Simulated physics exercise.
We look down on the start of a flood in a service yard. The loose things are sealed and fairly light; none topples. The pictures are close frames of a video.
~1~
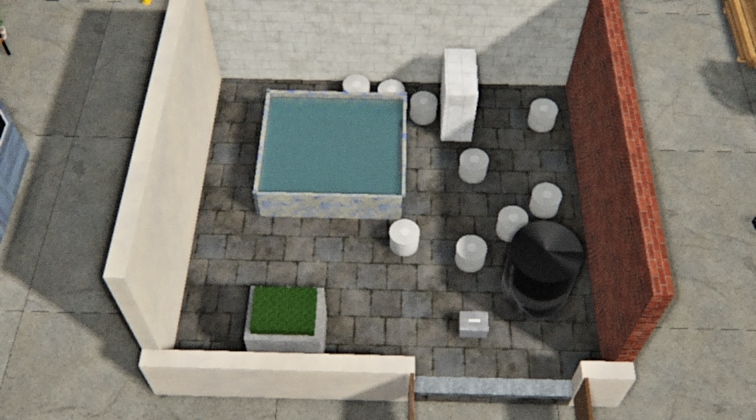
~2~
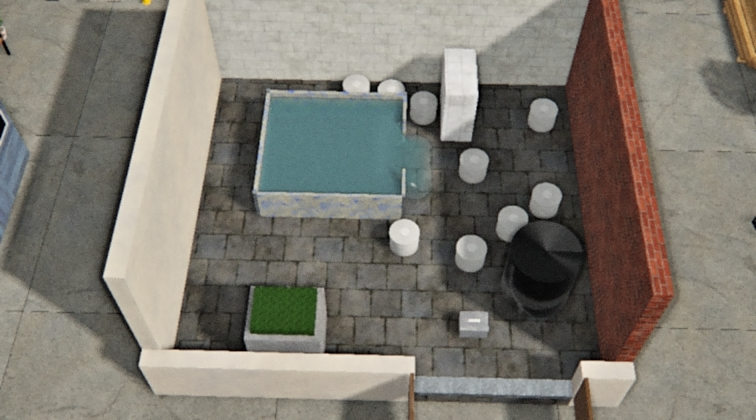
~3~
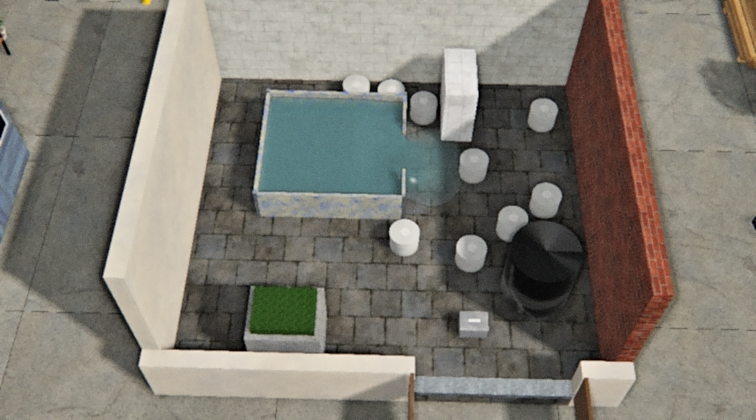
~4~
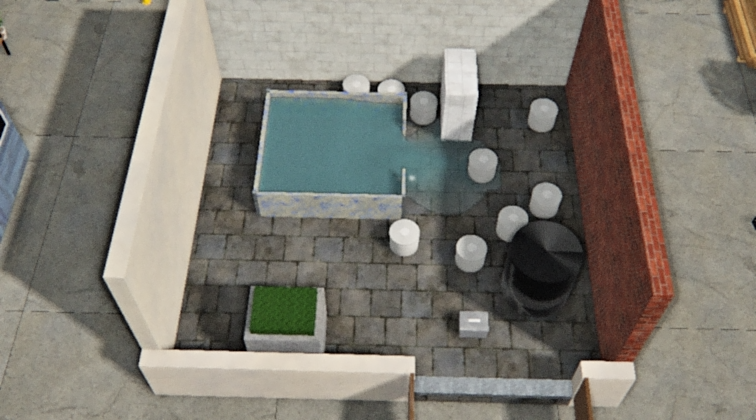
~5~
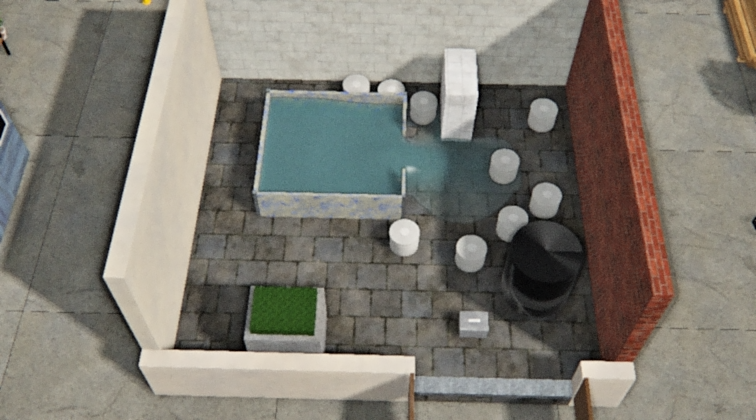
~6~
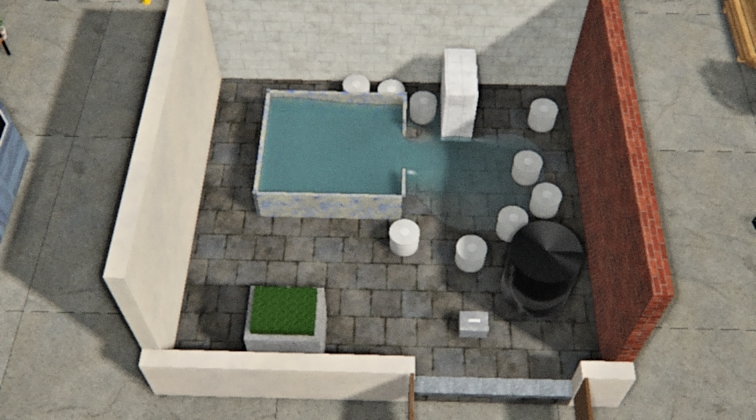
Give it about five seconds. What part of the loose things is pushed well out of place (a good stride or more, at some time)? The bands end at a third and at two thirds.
It is two thirds or more.
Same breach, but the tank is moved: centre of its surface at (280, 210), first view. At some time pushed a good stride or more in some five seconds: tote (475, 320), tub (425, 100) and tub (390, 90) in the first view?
One after the other: Swept aside, under that, yes.
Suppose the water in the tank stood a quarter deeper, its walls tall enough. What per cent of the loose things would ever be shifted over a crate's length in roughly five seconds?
Close to 80 %.
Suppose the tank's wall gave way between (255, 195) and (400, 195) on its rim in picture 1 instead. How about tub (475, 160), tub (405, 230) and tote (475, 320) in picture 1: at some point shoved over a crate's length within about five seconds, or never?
As listed: Short of that, shifted that much, moved that far.
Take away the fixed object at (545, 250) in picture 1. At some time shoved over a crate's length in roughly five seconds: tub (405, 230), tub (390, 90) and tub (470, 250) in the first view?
In that order: Less than that, shifted that much, under that.
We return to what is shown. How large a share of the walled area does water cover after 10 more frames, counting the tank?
About 45 per cent.
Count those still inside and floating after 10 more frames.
The number is 5.
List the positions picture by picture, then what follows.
A tub at (474, 160) rests on the ground; a tub at (424, 101), on the bottom; 0 of 10 have shifted, in the first picture.
A tub at (474, 160) rests on the ground; a tub at (424, 101) rests on the ground; 0 of 10 have shifted, in the second picture.
A tub at (474, 160), on the bottom; a tub at (424, 101), on the bottom; 0 of 10 have shifted, in the third picture.
A tub at (483, 160) rests on the ground, close to its start; a tub at (424, 101), on the bottom; 1 of 10 have shifted, in the fourth picture.
A tub at (505, 160) rests on the ground, a stride from its start; a tub at (424, 101), on the bottom; 1 of 10 have shifted, in the fifth picture.
A tub at (528, 162), on the bottom, a stride from its start; a tub at (424, 101) rests on the ground; 1 of 10 have shifted, in the sixth picture.
A moment on, 1 of 10 are well off their spots; 0 afloat.
Next, 4 of 10 are well off their spots; 5 afloat.
Later, 4 of 10 are well off their spots; 6 afloat.
In the end, 8 of 10 are well off their spots, and 8 have been at some point; 9 afloat.
